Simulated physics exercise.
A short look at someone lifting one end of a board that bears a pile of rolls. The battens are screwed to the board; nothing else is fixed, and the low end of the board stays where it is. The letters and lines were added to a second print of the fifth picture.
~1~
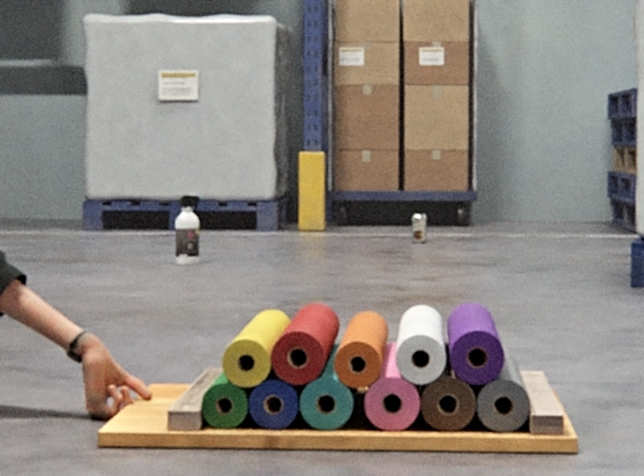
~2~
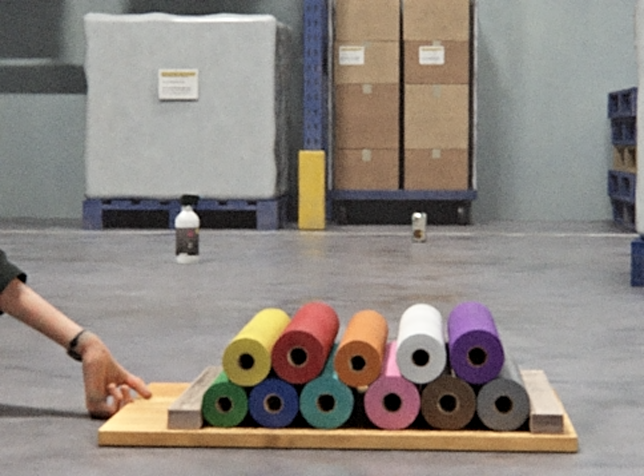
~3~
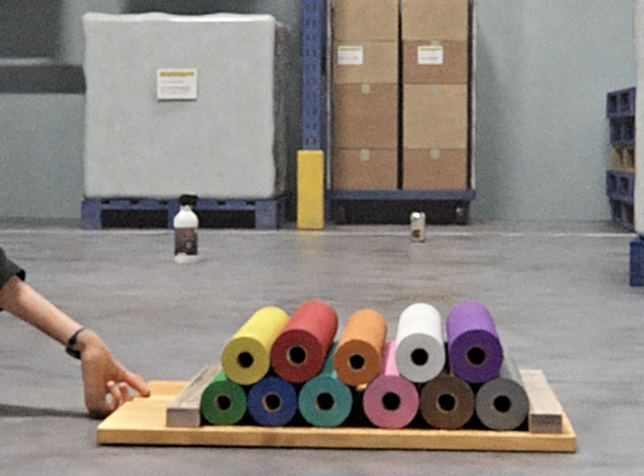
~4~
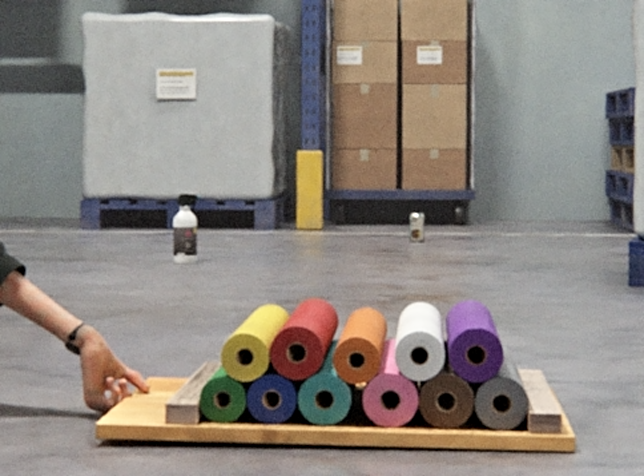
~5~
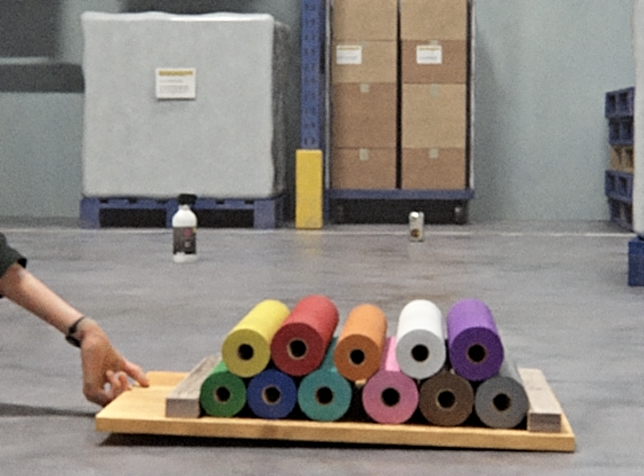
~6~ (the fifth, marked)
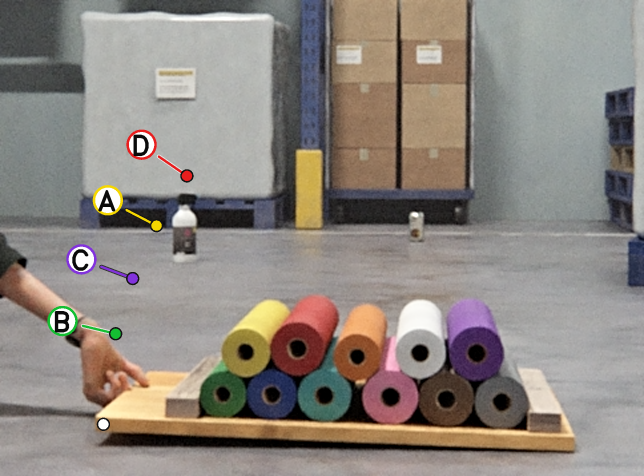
A hand at left slowly raising one end of a wooden board slightly, with coloured rolls stacked between two battens staying in place.
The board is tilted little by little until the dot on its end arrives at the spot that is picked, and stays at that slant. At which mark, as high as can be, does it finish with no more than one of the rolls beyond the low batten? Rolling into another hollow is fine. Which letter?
Stop at A.
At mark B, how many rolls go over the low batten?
With B, none.
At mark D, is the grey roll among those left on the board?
The grey roll: Yes.
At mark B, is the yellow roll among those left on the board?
Yes.
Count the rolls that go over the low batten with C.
At C the number is none.
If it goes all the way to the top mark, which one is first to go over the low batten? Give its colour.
The purple one.
On the marked copy, A at (156, 226); B at (116, 334); C at (133, 278); D at (187, 176); the white dot at (104, 424).
Following A. Soon after the start, board at 16°.
Later, board at 27°.
In the end, board at 27°, none over the low batten.
As for the rest, B none over the low batten; C none over the low batten; D five over the low batten.
